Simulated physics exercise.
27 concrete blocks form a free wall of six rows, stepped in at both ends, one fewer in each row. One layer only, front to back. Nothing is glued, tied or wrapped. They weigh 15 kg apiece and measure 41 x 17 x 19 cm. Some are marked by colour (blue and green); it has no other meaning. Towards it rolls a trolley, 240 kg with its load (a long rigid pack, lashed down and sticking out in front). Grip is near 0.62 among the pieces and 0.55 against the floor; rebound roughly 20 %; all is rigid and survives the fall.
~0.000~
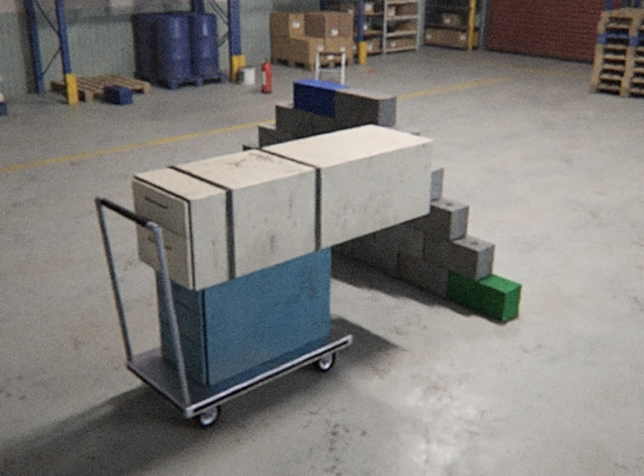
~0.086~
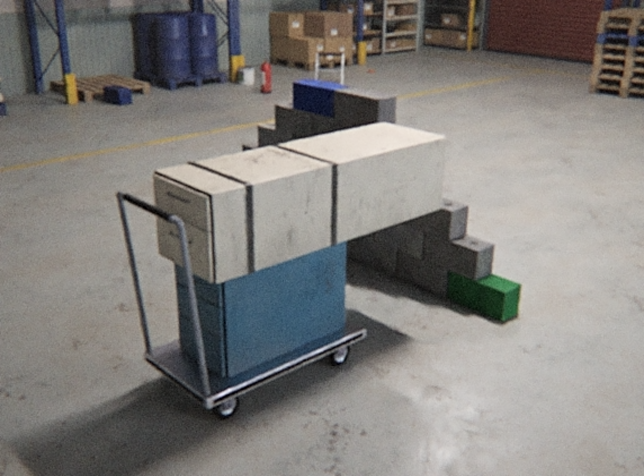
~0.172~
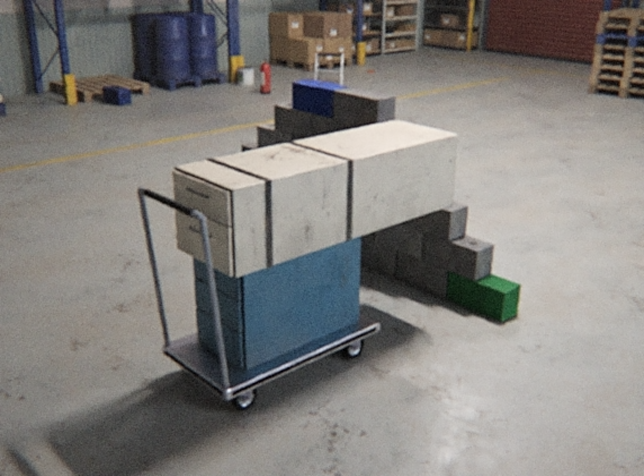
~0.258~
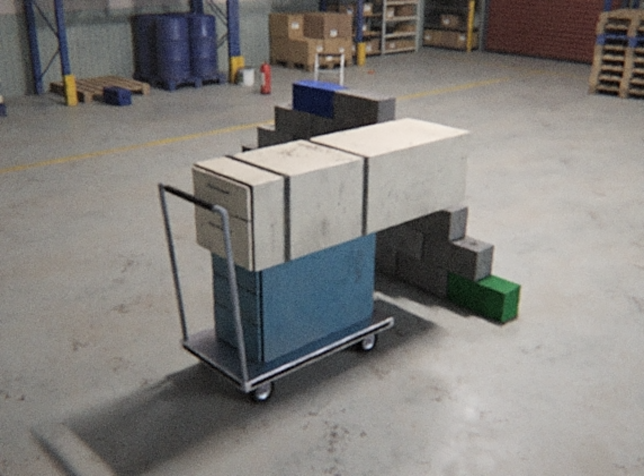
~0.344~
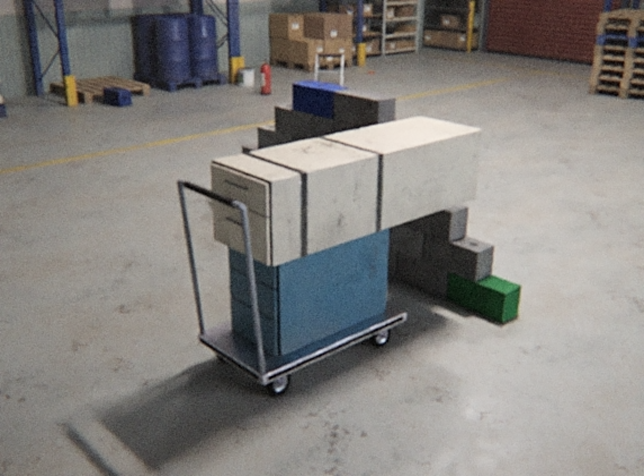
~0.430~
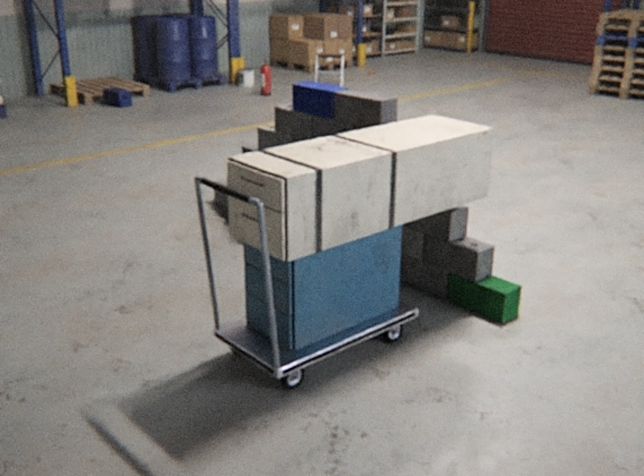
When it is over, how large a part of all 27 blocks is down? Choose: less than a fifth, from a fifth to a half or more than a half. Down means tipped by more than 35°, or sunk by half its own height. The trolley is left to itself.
Ending down: Fewer than one in five.
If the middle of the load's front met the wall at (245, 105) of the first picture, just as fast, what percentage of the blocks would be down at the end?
In that case about 10 per cent.
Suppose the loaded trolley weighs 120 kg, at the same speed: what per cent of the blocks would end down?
In that case about 10 per cent.
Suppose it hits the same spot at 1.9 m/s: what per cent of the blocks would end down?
In that case about 10 per cent.
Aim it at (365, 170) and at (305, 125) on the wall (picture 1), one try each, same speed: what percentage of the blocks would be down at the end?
About 40 then 40 per cent.
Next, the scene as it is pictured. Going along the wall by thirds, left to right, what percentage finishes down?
Left 0, middle 10, right 20 per cent.
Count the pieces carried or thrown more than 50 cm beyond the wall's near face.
Roughly 4 of them.
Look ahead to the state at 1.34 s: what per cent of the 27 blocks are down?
10 per cent by then.
After 0.76 s, load 45 cm past the wall's line, still rolling; none of the 27 blocks down, 4 disturbed.
After 1.08 s, load 68 cm past the wall's line, still rolling; 2 of the 27 blocks down; green block shifted 56 mm.
After 1.34 s, load 72 cm past the wall's line, still rolling; 3 of the 27 blocks down; green block shifted 10 cm.
After 1.80 s, load 71 cm past the wall's line, stopped; 3 of the 27 blocks down; green block shifted 11 cm.
At rest (2.4 s), load 71 cm past the wall's line, stopped; 3 of the 27 blocks down; blue block unmoved; green block shifted 11 cm. That is 11 per cent. As the last picture would show them, middles, blue block near (320, 100), green block near (495, 289).
